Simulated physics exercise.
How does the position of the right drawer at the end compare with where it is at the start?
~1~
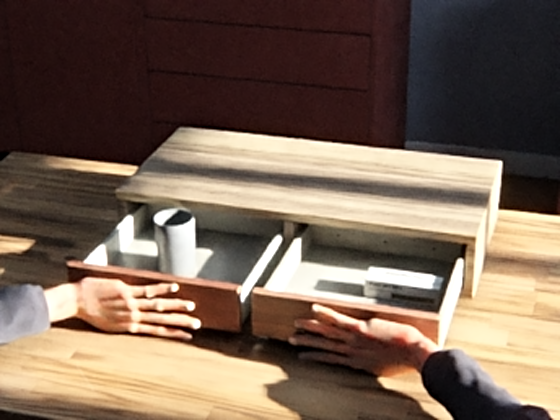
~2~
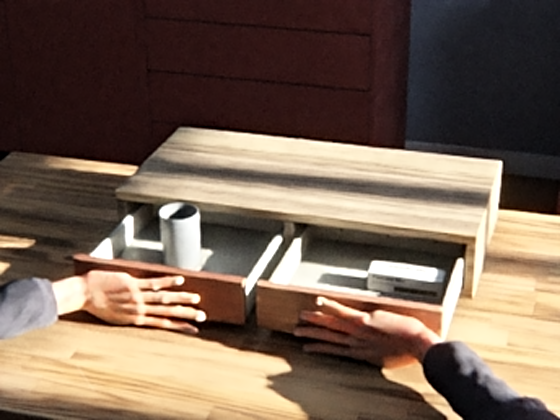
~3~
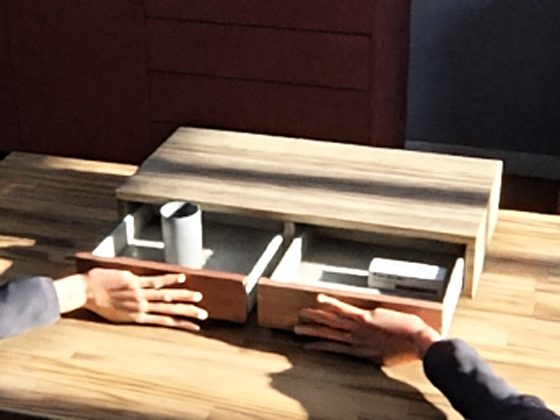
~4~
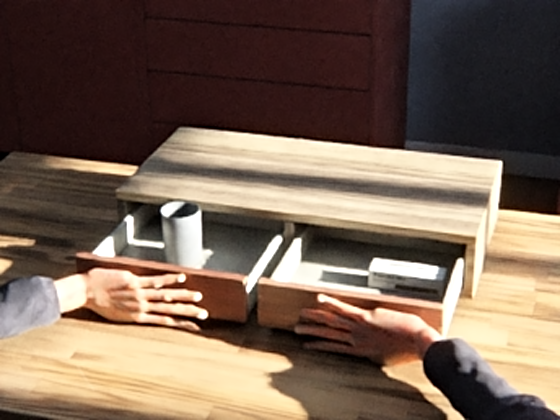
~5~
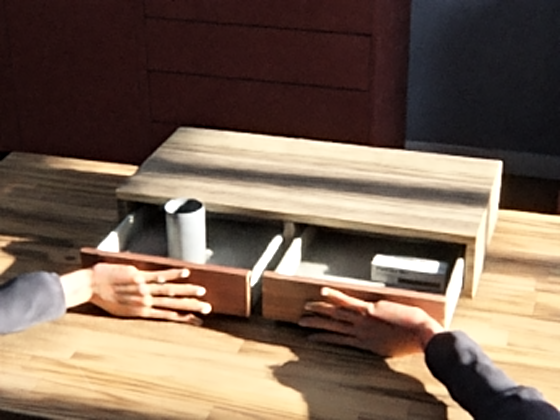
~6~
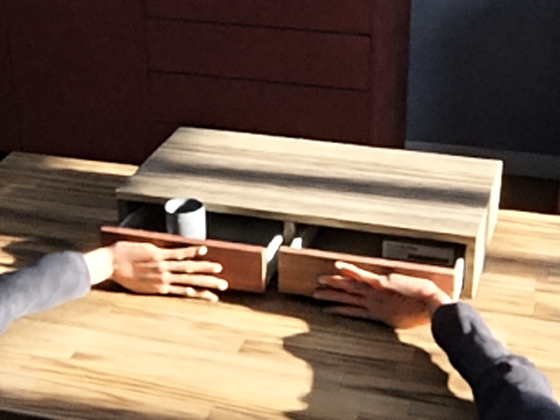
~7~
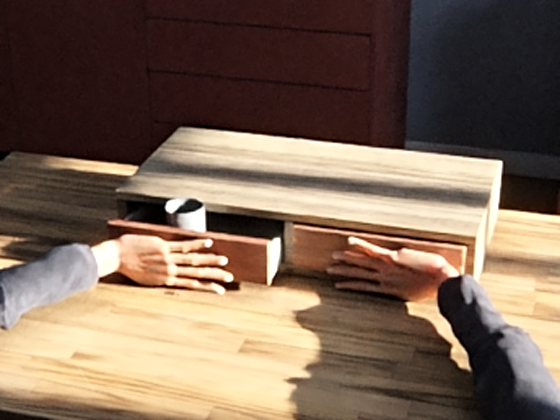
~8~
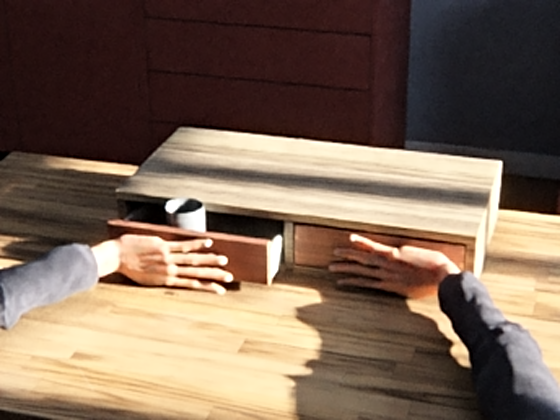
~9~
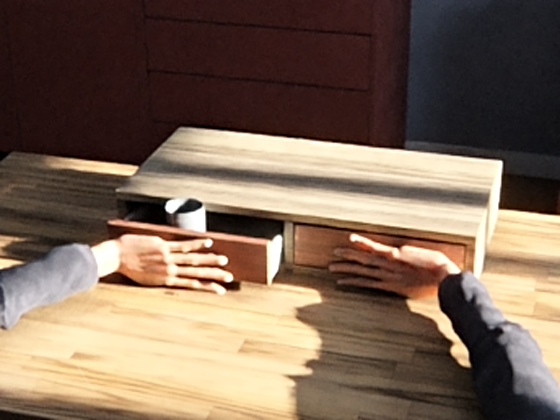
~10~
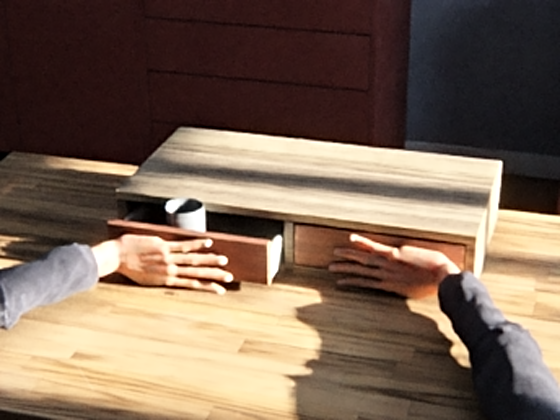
At the start it sticks out towards the viewer from the cabinet, and by the end it has moved back and sits flush inside it.
